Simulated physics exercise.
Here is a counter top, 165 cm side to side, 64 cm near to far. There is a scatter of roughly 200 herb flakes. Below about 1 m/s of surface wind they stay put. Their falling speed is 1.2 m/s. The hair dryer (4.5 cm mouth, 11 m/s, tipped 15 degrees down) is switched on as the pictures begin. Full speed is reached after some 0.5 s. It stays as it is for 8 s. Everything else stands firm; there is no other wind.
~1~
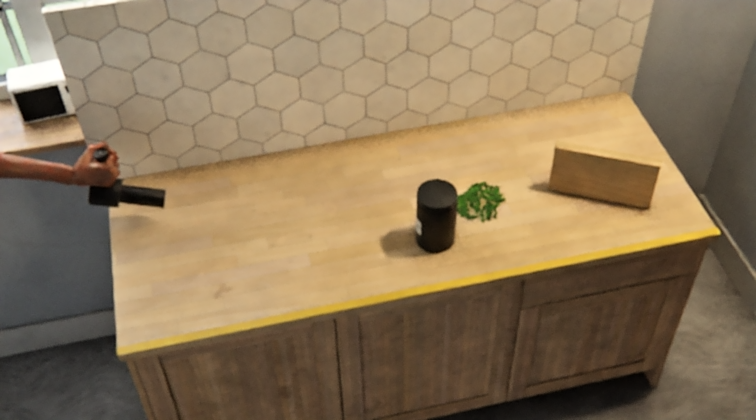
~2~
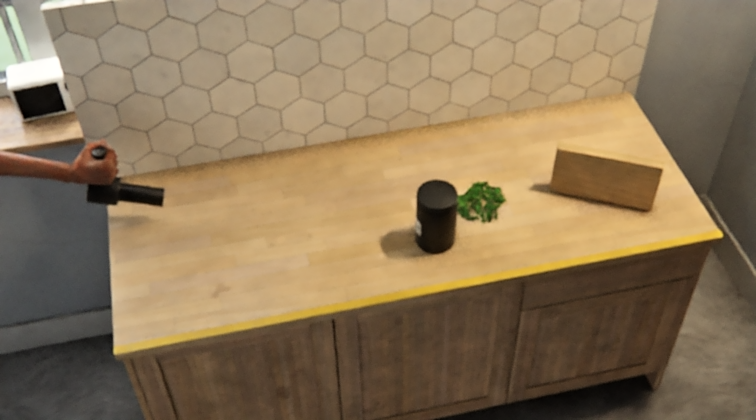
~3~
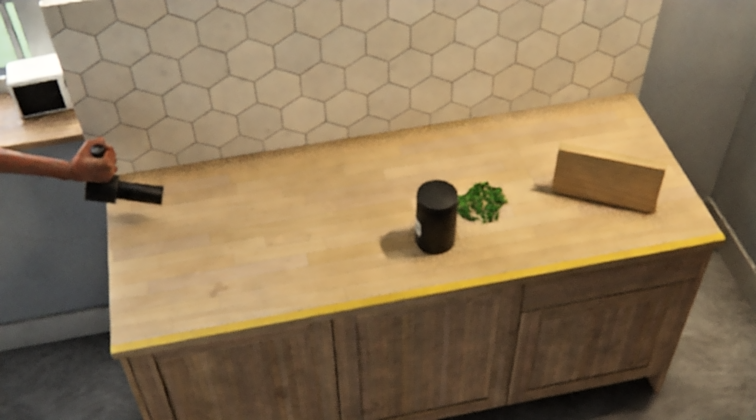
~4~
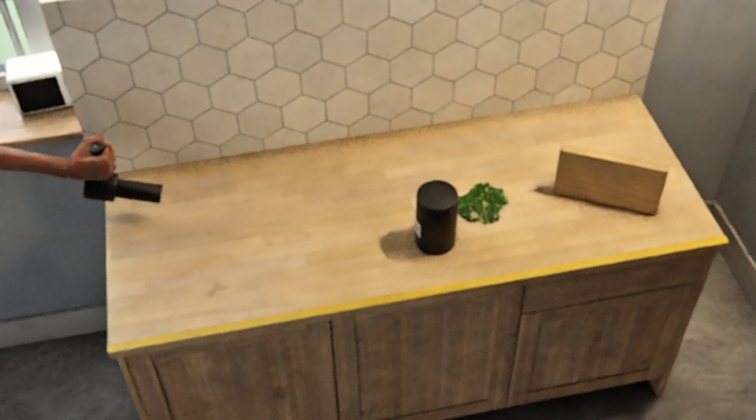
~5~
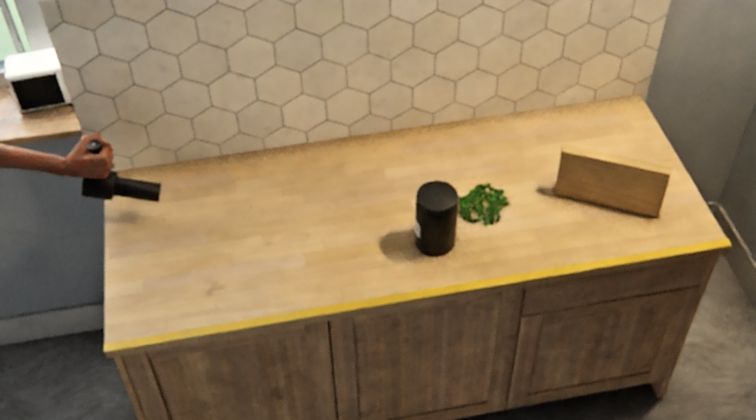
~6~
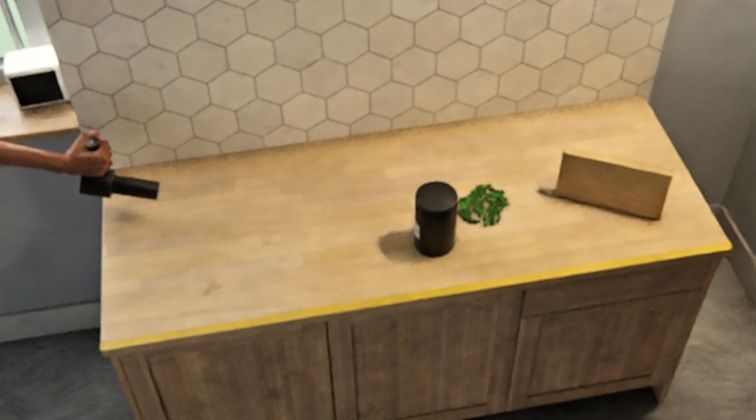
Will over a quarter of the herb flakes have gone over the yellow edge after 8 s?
More than a quarter over the yellow edge: Yes.
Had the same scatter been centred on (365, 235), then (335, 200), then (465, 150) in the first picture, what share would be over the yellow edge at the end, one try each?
In that order: 90 %, 10 %, 0 %.
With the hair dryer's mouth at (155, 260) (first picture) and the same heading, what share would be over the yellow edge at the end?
In that case some 0 per cent.
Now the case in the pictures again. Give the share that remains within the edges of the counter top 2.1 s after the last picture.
Near 30 %.
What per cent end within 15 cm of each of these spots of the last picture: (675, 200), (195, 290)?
In turn about 10 %, 0 %.
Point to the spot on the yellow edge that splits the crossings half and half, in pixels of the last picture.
Around (672, 259).
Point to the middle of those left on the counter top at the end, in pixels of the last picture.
Around (677, 223).
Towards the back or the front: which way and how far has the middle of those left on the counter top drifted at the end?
To the front, by about 15 cm.
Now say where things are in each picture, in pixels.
In the first picture, the middle of the herb flakes is near (477, 200), none has stirred yet and the mouth of the hair dryer is at (165, 199).
In the second picture, the middle of the herb flakes is near (478, 200), none has stirred yet and the yellow edge is centred on (433, 293).
In the third picture, the middle of the herb flakes is near (479, 201), none has stirred yet, the top of a jar is at (437, 194) and the top of a board is at (612, 156).
In the fourth picture, the middle of the herb flakes is near (479, 202) and none has stirred yet.
In the fifth picture, the middle of the herb flakes is near (480, 203) and none has stirred yet.
In the sixth picture, the middle of the herb flakes is near (480, 203) and none has stirred yet.
Then, 1.2 s after the last picture, 38 % are over the yellow edge; the middle of those still in play is near (668, 228); 47 % have settled or left.
Then, 2.1 s after the last picture, 44 % are over the yellow edge; the middle of those still in play is near (667, 228); 74 % have settled or left.
Then, 4.0 s after the last picture, 51 % are over the yellow edge; the middle of those still in play is near (670, 225); 87 % have settled or left.
Then, 7.6 s after the last picture, at the end, 54 % are over the yellow edge; the middle of those still in play is near (677, 223).
